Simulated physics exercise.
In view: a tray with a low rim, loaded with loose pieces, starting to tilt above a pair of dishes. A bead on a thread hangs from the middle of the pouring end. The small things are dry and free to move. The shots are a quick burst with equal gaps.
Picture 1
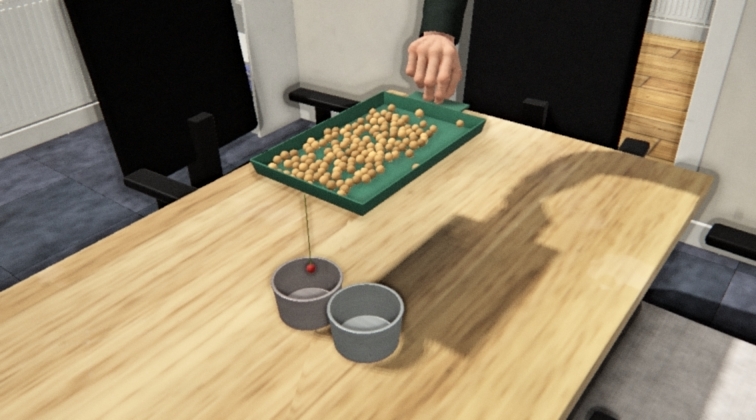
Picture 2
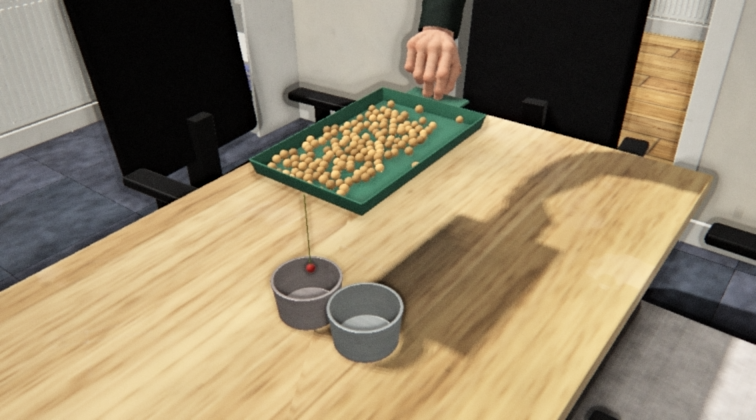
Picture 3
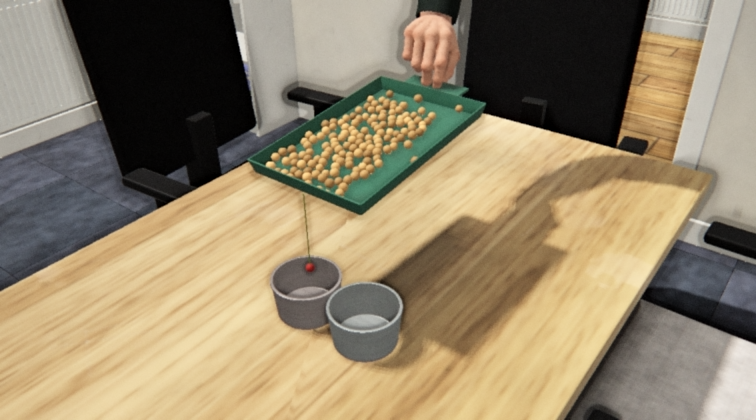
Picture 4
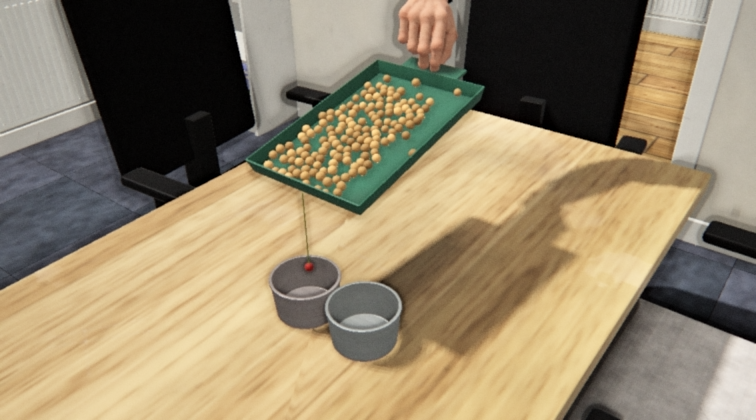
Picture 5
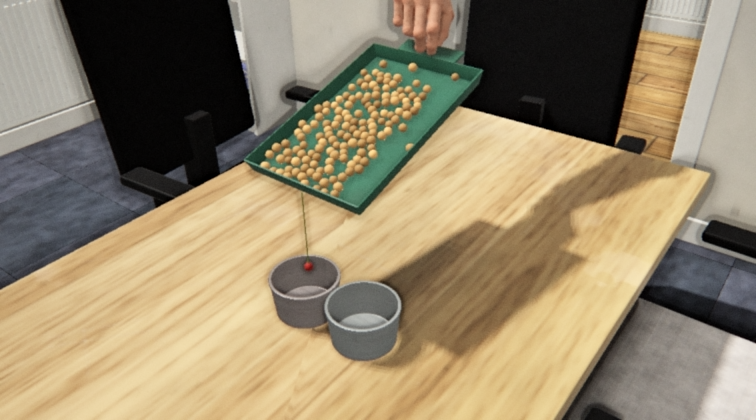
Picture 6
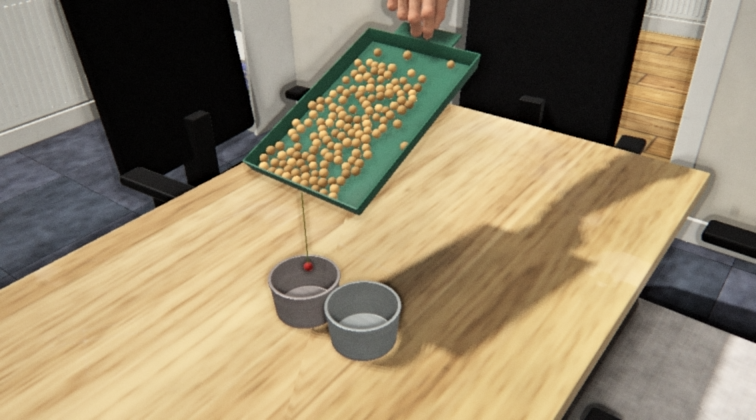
A hand raised the far end of a green tray of round wooden beads above two gray dishes on a table, steepening its slant as the beads began shifting toward the lower end.
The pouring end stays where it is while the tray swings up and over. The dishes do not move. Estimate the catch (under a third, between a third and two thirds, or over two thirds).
Caught overall: Under a third.
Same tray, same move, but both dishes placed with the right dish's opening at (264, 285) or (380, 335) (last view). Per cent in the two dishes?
The first gives 30 %, the second 40 %.
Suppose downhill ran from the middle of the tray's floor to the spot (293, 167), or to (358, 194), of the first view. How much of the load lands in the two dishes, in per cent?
Near 0 % and 60 %.
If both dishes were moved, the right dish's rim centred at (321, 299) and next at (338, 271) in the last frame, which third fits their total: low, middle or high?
One: The middle third. Two: Less than a third.
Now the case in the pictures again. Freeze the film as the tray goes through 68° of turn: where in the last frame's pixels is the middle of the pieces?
Near (310, 187).
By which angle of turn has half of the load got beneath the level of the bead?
At some 95 degrees.
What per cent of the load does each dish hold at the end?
For the left dish some 0 %, for the right dish some 10 %.
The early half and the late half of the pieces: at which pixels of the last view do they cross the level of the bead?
Early half (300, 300), late half (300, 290).
Just after the last frame, tray tipped steeply; the larger part on the tray; just a few in the right dish; just a few outside both; roughly a quarter in the air.
A moment on, tray tipped past a quarter turn; about a tenth on the tray; about a tenth in the right dish; just a few in the left dish; roughly two thirds outside both; roughly a quarter in the air.
Further on, tray tipped past a quarter turn; about a tenth in the right dish; just a few in the left dish; almost all outside both.
When it is over, tray tipped past a quarter turn; about a tenth in the right dish; just a few in the left dish; almost all outside both.
